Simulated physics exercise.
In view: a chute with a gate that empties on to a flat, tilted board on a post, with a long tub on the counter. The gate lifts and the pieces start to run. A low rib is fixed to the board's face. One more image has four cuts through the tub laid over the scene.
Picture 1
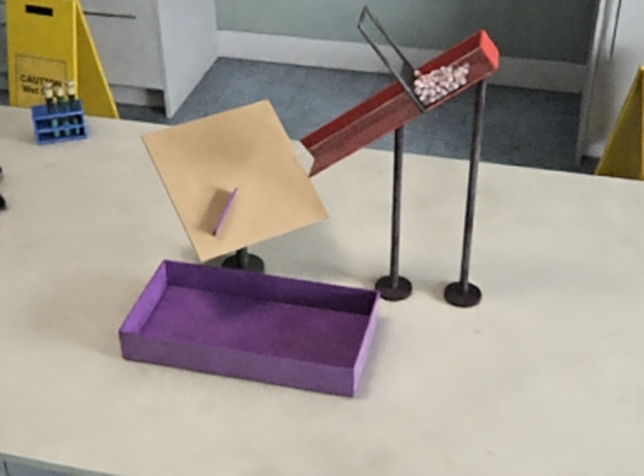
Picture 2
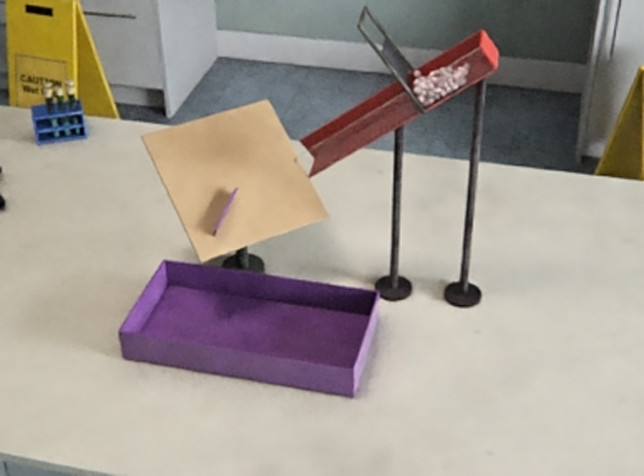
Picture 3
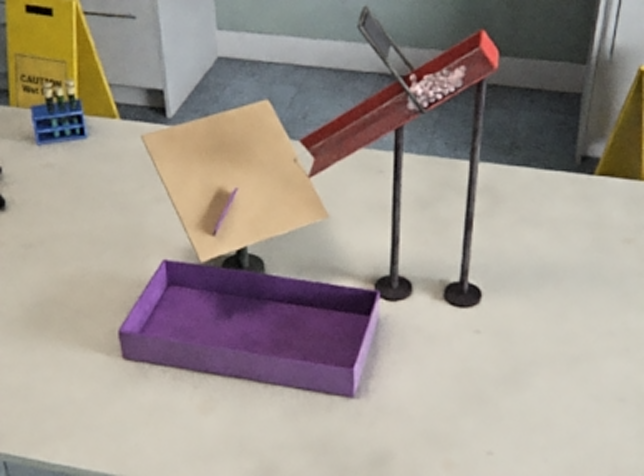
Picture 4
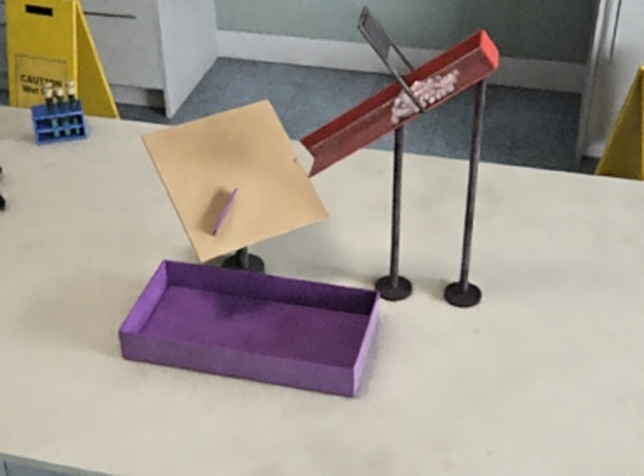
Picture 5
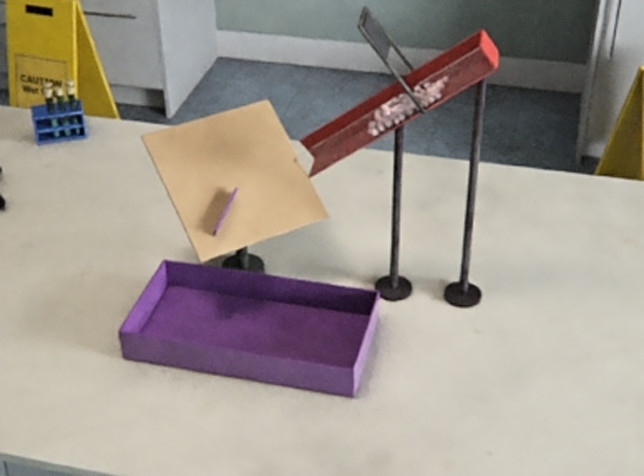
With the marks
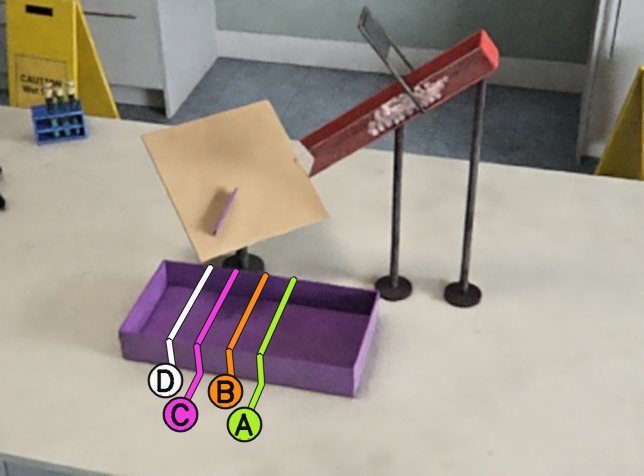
Red chute on black posts releasing pale pearls as its gate lifts, the pearls sliding down leftward above a purple tub.
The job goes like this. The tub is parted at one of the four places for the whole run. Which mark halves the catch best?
Line B.
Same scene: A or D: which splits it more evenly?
A.
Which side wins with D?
More lands on the right.
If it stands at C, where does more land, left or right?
The right side.
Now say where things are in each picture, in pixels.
The first picture shows load behind the gate near (437, 81), sugar pearls; lip of the chute near (312, 169), sloping fairly steeply.
The second picture shows middle of the board near (236, 176), tilted fairly steeply; middle of its low edge near (267, 238); of its high edge near (207, 117).
The third picture shows front corners of the tub near (119, 331) and (353, 370), empty; front of the load near (412, 106).
The fourth picture shows middle of the load near (417, 95); its front near (395, 110), close to a quarter of the way to the lip; rib from (237, 188) to (216, 231).
The fifth picture shows middle of the load near (406, 109); its front near (372, 125), close to half of the way to the lip.
On the marked copy, line A crosses the front rim at (260, 355); line B crosses the front rim at (229, 349); line C crosses the front rim at (197, 344); line D crosses the front rim at (169, 340).
For line A, of what is caught, the bulk on the left of the divider, close to a quarter on the right.
For line B, of what is caught, close to half on the left of the divider, close to half on the right.
For line C, of what is caught, a small share on the left of the divider, all but a few on the right.
For line D, of what is caught, none at all on the left of the divider, the whole lot on the right.
